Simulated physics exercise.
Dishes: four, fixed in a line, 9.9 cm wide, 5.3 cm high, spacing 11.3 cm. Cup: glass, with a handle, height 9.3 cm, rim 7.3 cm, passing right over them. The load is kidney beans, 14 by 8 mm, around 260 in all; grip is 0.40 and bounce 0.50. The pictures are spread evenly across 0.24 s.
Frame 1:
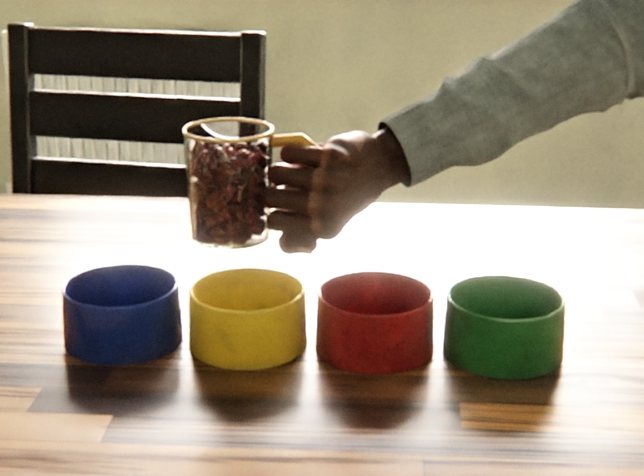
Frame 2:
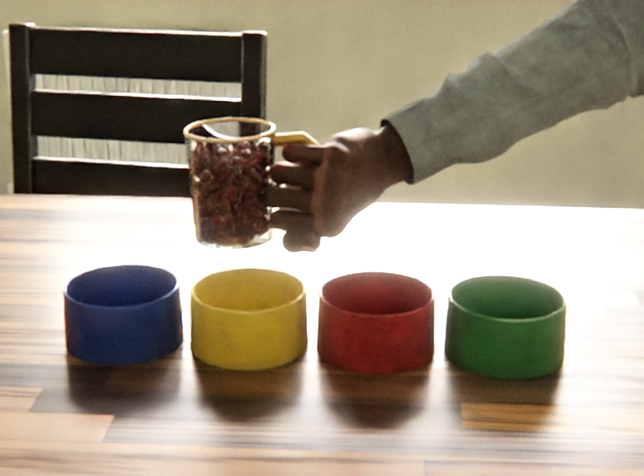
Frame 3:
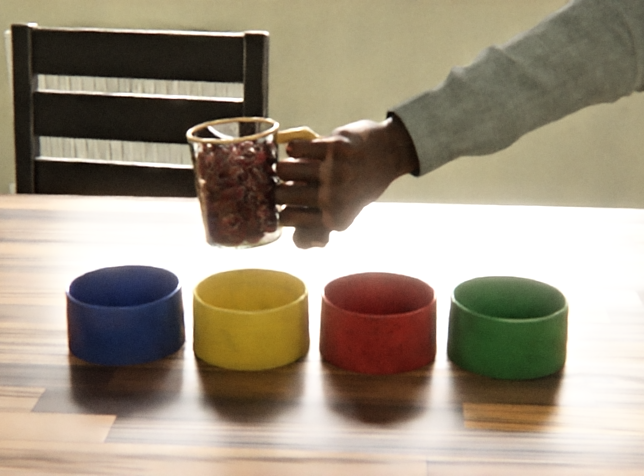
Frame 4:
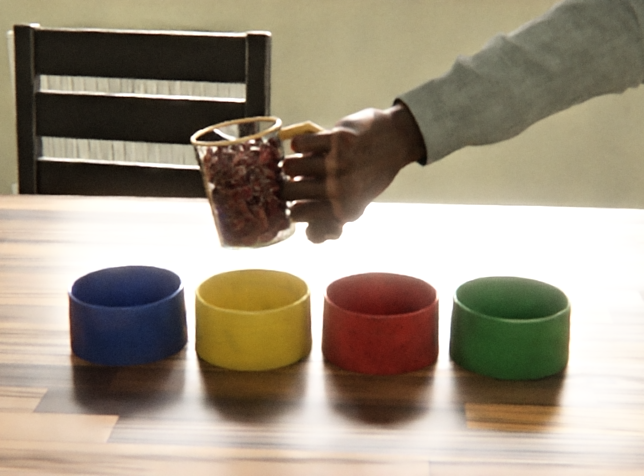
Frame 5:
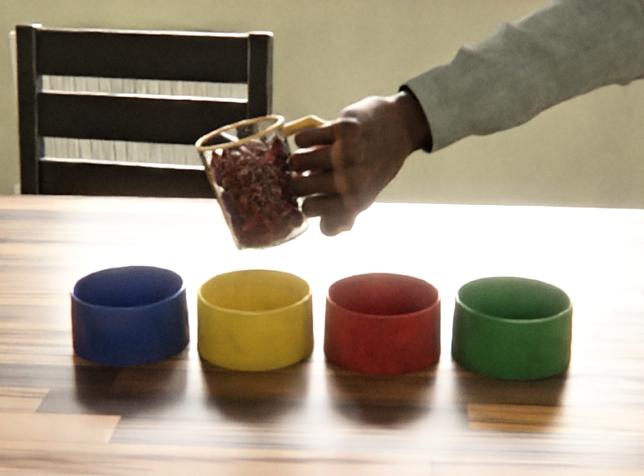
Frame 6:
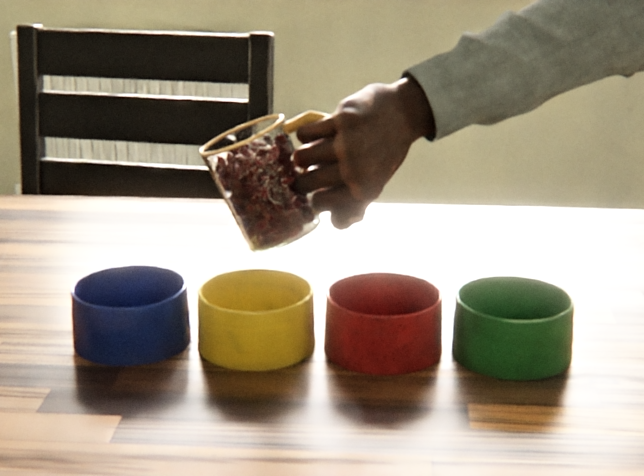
At a wooden table with a dark chair behind it, a hand held a clear mug of dark red beans above four colored dishes, then gradually tilted it left while shifting slightly right.
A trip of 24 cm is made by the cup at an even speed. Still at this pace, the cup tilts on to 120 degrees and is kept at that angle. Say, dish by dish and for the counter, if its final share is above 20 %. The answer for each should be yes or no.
Red dish - yes, blue dish - no, green dish - no, yellow dish - yes, counter - yes.
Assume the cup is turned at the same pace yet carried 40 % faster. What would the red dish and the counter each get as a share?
The shares would then be red 90 and counter 10.
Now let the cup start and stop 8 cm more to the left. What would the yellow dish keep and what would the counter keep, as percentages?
In that case, yellow: 90; counter: 10.
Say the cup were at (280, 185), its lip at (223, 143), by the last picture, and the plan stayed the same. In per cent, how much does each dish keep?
Per cent kept: Red 30, blue 0, green 20, yellow 0.
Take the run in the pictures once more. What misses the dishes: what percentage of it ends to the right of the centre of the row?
Near 50 percent ends up there.
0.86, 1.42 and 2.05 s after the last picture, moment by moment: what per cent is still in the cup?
Close to 55, 0 and 0 per cent respectively.
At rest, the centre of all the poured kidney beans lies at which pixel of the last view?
Resting centre estimate: Around (322, 336).
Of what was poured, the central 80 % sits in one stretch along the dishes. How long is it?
I'd put it near 13 cm.
Then, 0.86 s after the last picture, tilt 120 degrees; cup holds 55 %, red 5 %, yellow 25 %.
Then, 1.42 s after the last picture, tilt 120 degrees; cup holds 0 %, red 40 %, yellow 30 %.
Then, 2.05 s after the last picture, tilt 120 degrees; cup holds 0 %, red 40 %, yellow 30 %.
In the end, red 40 %, blue 0 %, green 0 %, yellow 30 %, counter 30 %.
